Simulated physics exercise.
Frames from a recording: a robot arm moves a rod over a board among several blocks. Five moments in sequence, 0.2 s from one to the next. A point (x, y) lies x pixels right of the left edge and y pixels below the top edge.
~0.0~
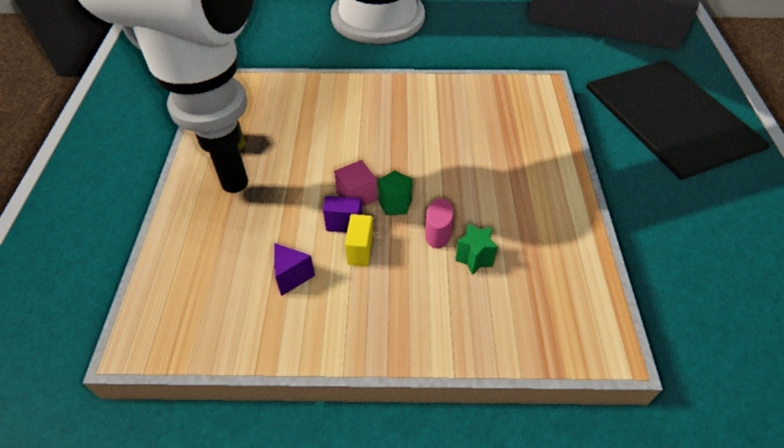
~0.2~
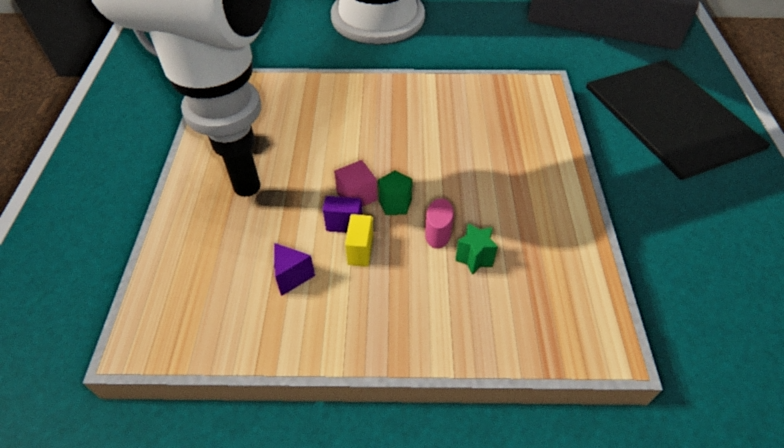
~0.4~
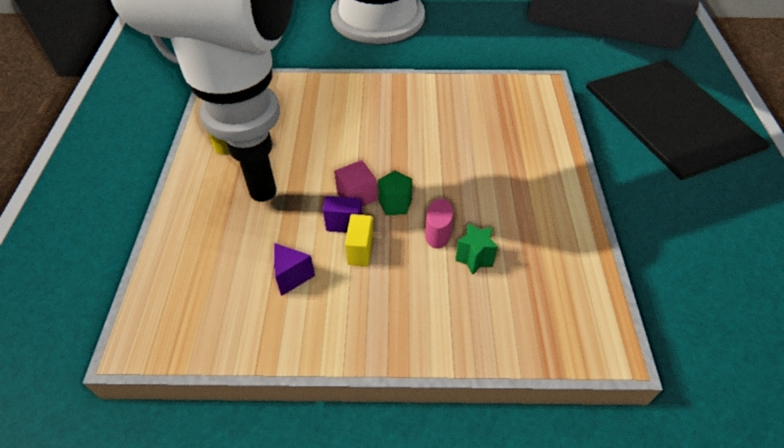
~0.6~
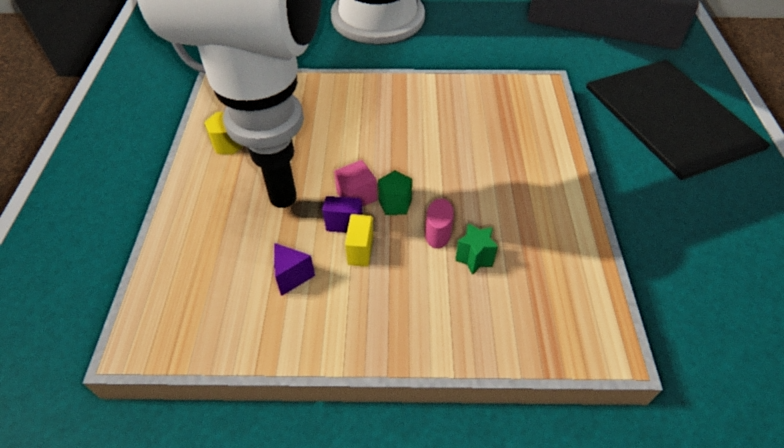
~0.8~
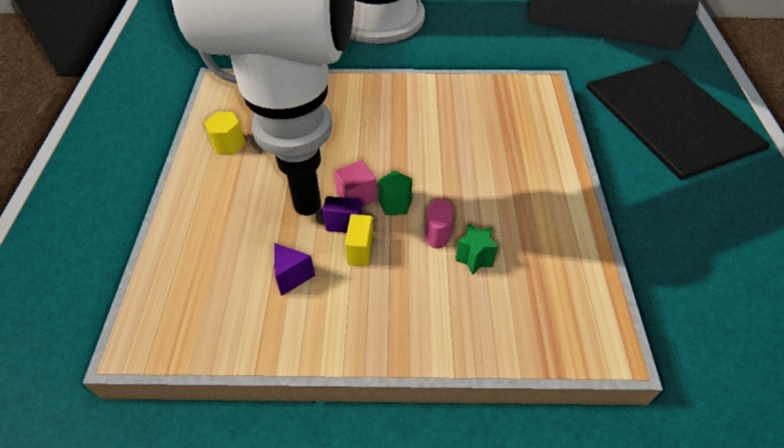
Robot arm moving a black rod slowly rightward over a wooden board, nearing a purple block among still, colourful blocks.
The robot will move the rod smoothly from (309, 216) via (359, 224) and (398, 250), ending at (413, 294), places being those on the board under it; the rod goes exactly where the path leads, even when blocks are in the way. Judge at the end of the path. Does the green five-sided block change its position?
Final answer: No.
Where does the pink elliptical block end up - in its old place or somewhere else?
The pink elliptical block changes place.
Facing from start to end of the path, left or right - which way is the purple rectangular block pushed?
It gets pushed left.
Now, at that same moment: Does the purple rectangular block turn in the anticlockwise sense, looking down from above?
I'd say yes.
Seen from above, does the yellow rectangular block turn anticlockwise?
In short: No.
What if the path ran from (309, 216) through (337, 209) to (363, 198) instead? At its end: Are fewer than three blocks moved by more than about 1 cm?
Yes, I think so.
On the path given first. One third of the way, rod at (358, 215); purple rectangular block at (389, 211).
Two thirds of the way, rod at (398, 241); purple rectangular block at (434, 232), turned 15° anticlockwise; yellow rectangular block at (374, 247), turned 95° clockwise; pink elliptical block at (456, 212), turned 45° anticlockwise.
At the end, rod at (413, 286); purple rectangular block at (442, 239), turned 45° anticlockwise; yellow rectangular block at (376, 254), turned 150° clockwise; green five-sided block unmoved; pink elliptical block at (457, 212), turned 45° anticlockwise.
